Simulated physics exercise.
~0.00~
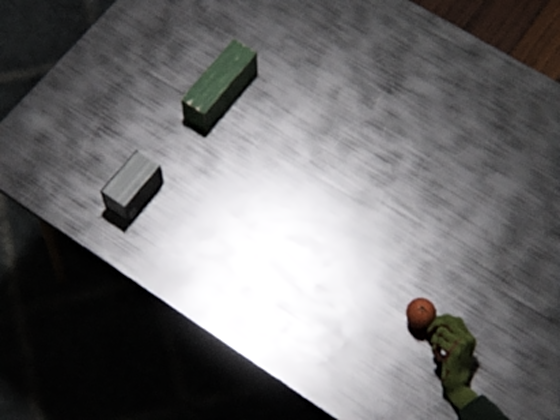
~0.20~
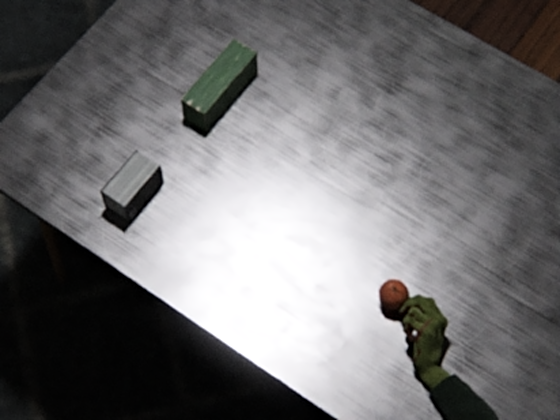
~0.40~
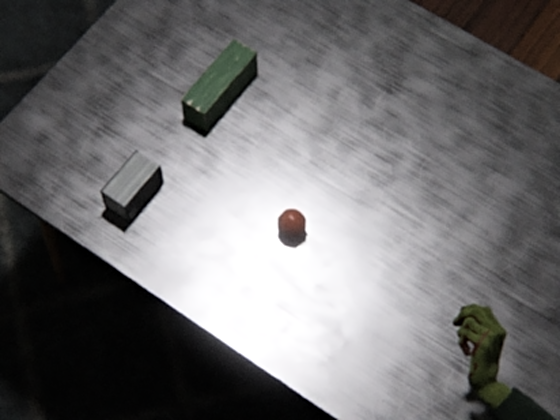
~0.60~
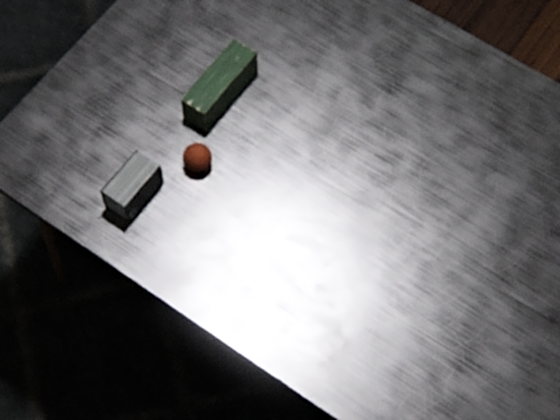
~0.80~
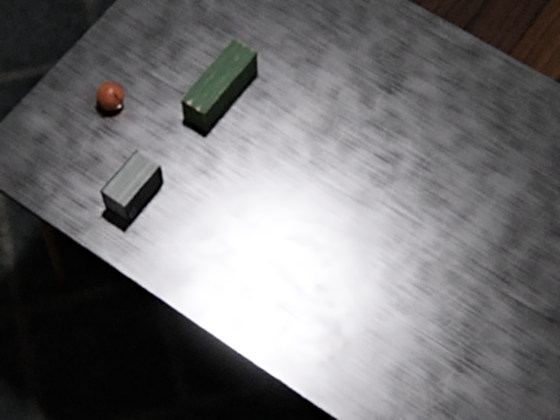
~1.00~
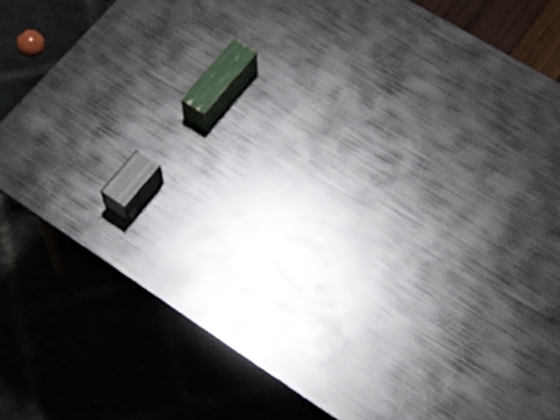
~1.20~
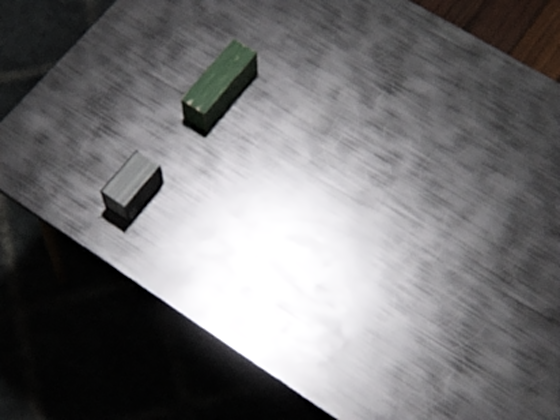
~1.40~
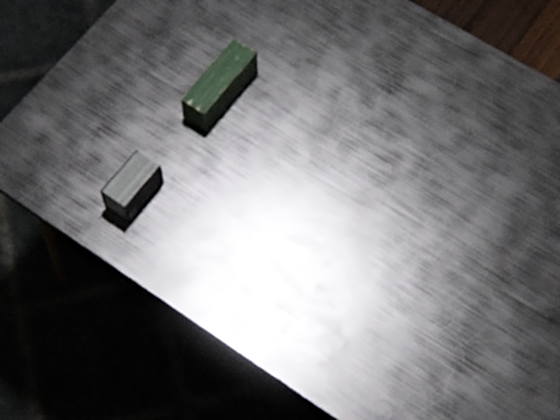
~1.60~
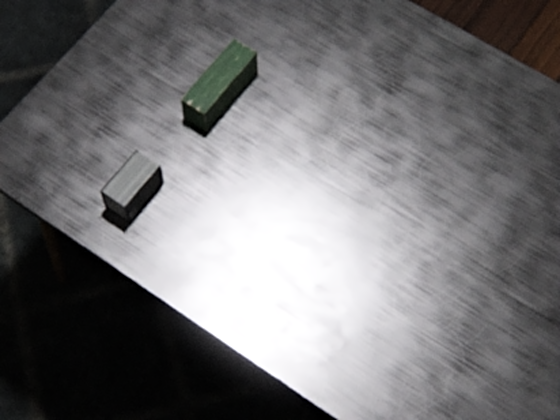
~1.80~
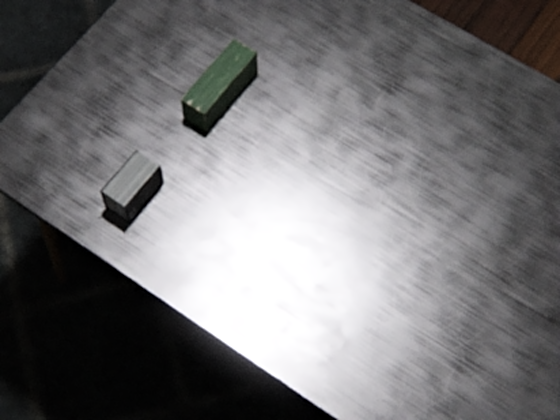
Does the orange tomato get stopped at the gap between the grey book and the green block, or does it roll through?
It rolls through the gap between the grey book and the green block and carries on toward the upper left.
